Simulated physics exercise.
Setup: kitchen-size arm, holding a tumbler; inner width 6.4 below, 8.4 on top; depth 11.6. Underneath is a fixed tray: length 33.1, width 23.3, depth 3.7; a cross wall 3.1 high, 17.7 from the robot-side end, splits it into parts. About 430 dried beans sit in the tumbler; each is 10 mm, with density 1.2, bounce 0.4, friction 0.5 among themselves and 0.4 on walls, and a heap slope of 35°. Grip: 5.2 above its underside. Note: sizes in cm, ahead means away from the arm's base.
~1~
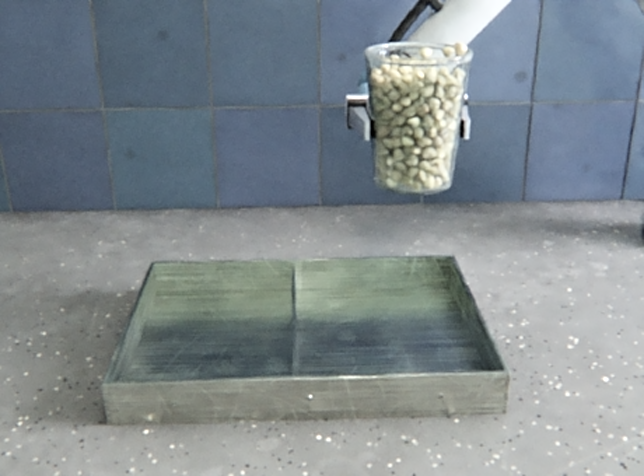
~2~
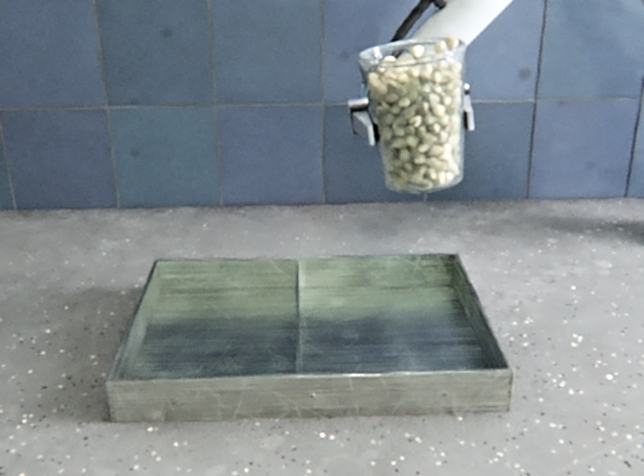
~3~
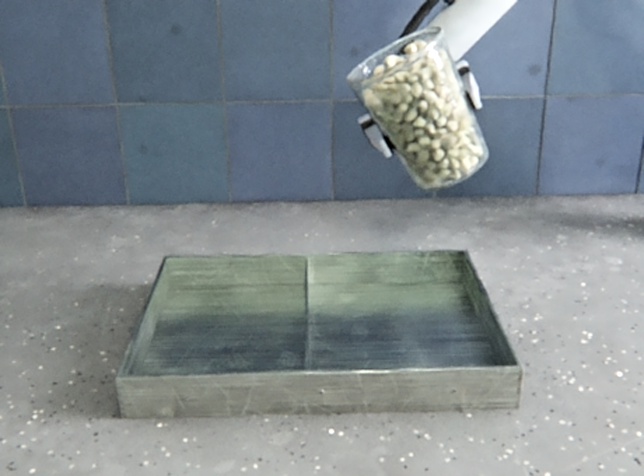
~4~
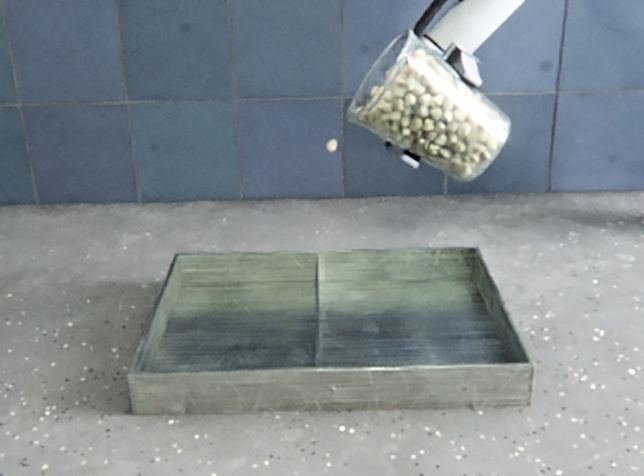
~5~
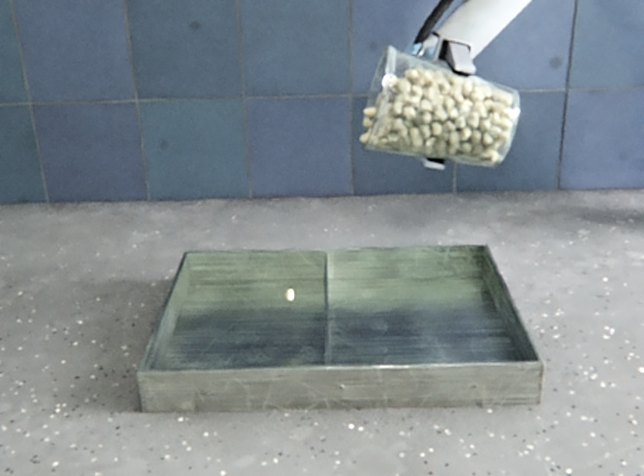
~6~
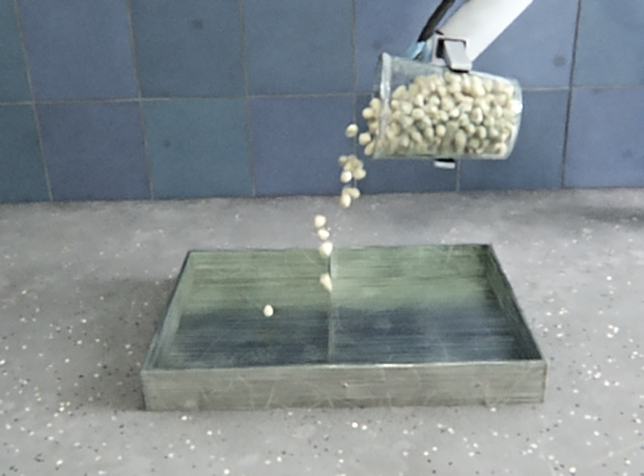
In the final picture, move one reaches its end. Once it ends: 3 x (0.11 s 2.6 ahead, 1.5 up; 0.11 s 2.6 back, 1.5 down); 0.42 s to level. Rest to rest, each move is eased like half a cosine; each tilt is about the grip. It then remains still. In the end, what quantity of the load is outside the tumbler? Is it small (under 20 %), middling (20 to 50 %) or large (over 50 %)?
Large.
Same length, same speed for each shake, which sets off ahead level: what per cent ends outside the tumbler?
I'd reckon around 70 per cent.
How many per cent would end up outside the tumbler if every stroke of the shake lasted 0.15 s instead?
In that case some 55 per cent.
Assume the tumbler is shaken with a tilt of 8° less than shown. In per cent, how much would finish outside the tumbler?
It would be near 60 per cent.
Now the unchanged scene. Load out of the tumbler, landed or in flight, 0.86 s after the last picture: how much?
Share out so far: Near 75 %.
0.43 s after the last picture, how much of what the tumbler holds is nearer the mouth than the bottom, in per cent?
I'd say close to 75 per cent.
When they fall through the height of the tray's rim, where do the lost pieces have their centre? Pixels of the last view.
I'd say somewhere around (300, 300).
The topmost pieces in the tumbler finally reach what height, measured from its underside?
4.5 cm.
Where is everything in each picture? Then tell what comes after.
In the first picture, the tumbler middle at (415, 120), level; upper third of the load around (416, 84), from x 375 to 460, top at y 50; 433 in the tumbler.
In the second picture, the tumbler middle at (418, 118), tilted 8° forward; upper third of the load around (417, 83), from x 370 to 455, top at y 45.
In the third picture, the tumbler middle at (425, 115), tilted 29° forward; upper third of the load around (418, 82), from x 365 to 475, top at y 45.
In the fourth picture, the tumbler middle at (433, 114), tilted 54° forward; upper third of the load around (419, 89), from x 330 to 495, top at y 55; 432 in the tumbler, 1 in flight or on a rim.
In the fifth picture, the tumbler middle at (441, 114), tilted 75° forward; upper third of the load around (431, 94), from x 290 to 505, top at y 70; 432 in the tumbler, 1 in the far-side part.
In the sixth picture, the tumbler middle at (444, 113), tilted 83° forward; upper third of the load around (448, 98), from x 270 to 510, top at y 80; 417 in the tumbler, 4 in the far-side part, 12 in flight or on a rim.
Then, 0.43 s on, tilted 83° forward, highest piece 22 above the table; 195 in the tumbler, 153 in the far-side part, 24 in the robot-side part, 61 in flight or on a rim.
Then, 0.86 s on, tilted 43° forward, highest piece 25 above the table; 270 in the far-side part, 102 in the tumbler, 58 in the robot-side part, 3 in flight or on a rim.
Then, 1.28 s on, level, highest piece 21 above the table; 273 in the far-side part, 101 in the tumbler, 59 in the robot-side part.
Then, 2.33 s on, level, highest piece 21 above the table; 273 in the far-side part, 101 in the tumbler, 59 in the robot-side part.
In the end, 273 in the far-side part, 101 in the tumbler, 59 in the robot-side part. That is 77 % outside the tumbler.
